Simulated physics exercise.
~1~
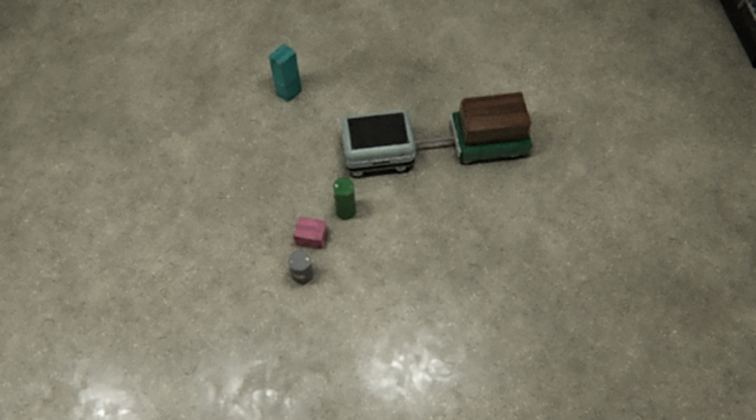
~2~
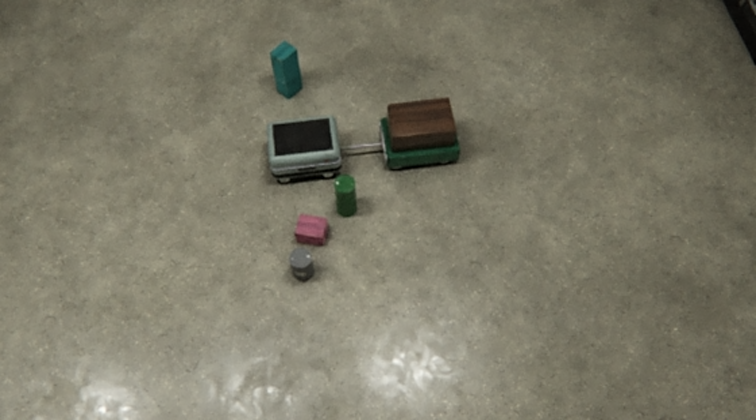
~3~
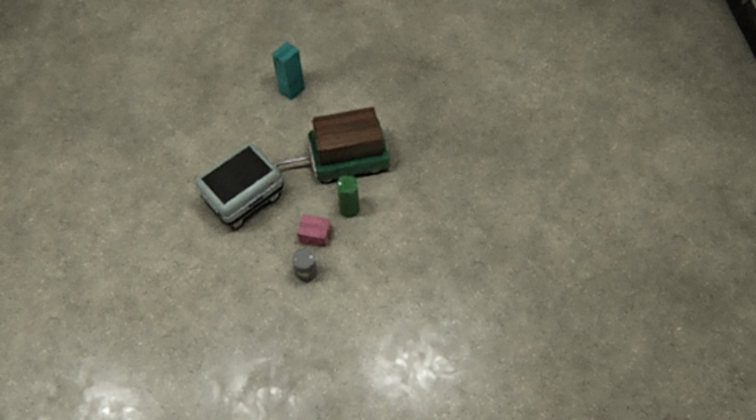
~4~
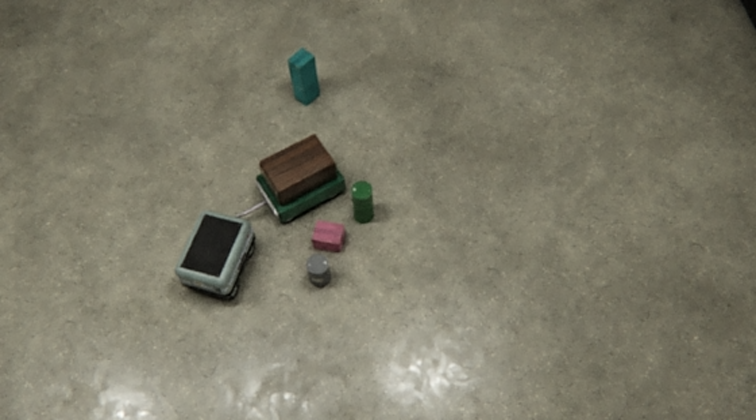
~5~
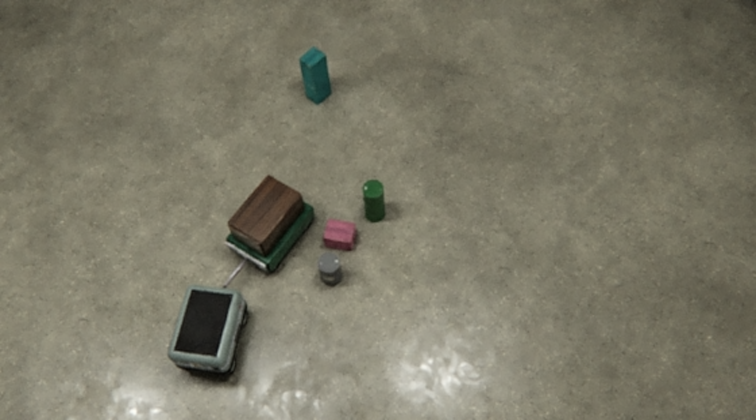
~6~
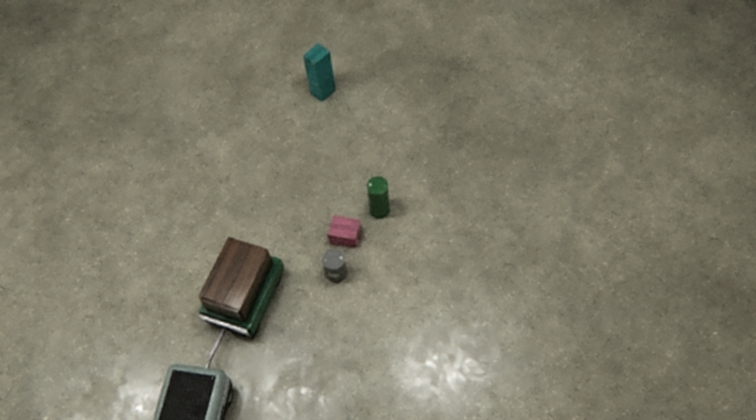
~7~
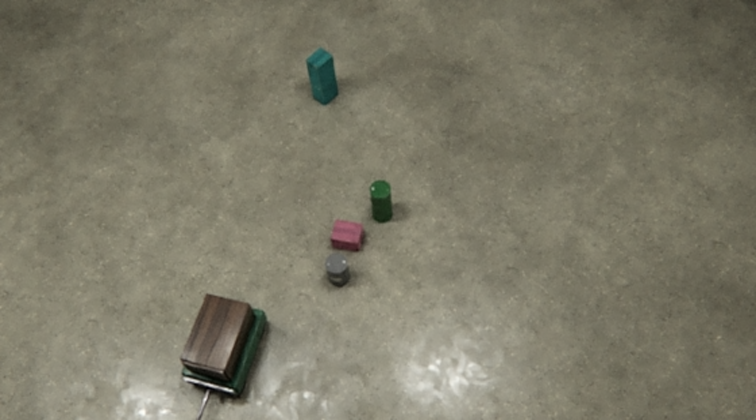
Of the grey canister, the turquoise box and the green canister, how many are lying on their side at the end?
None of them are. The grey canister, the turquoise box and the green canister all still stand upright after the tug and cart have gone around.
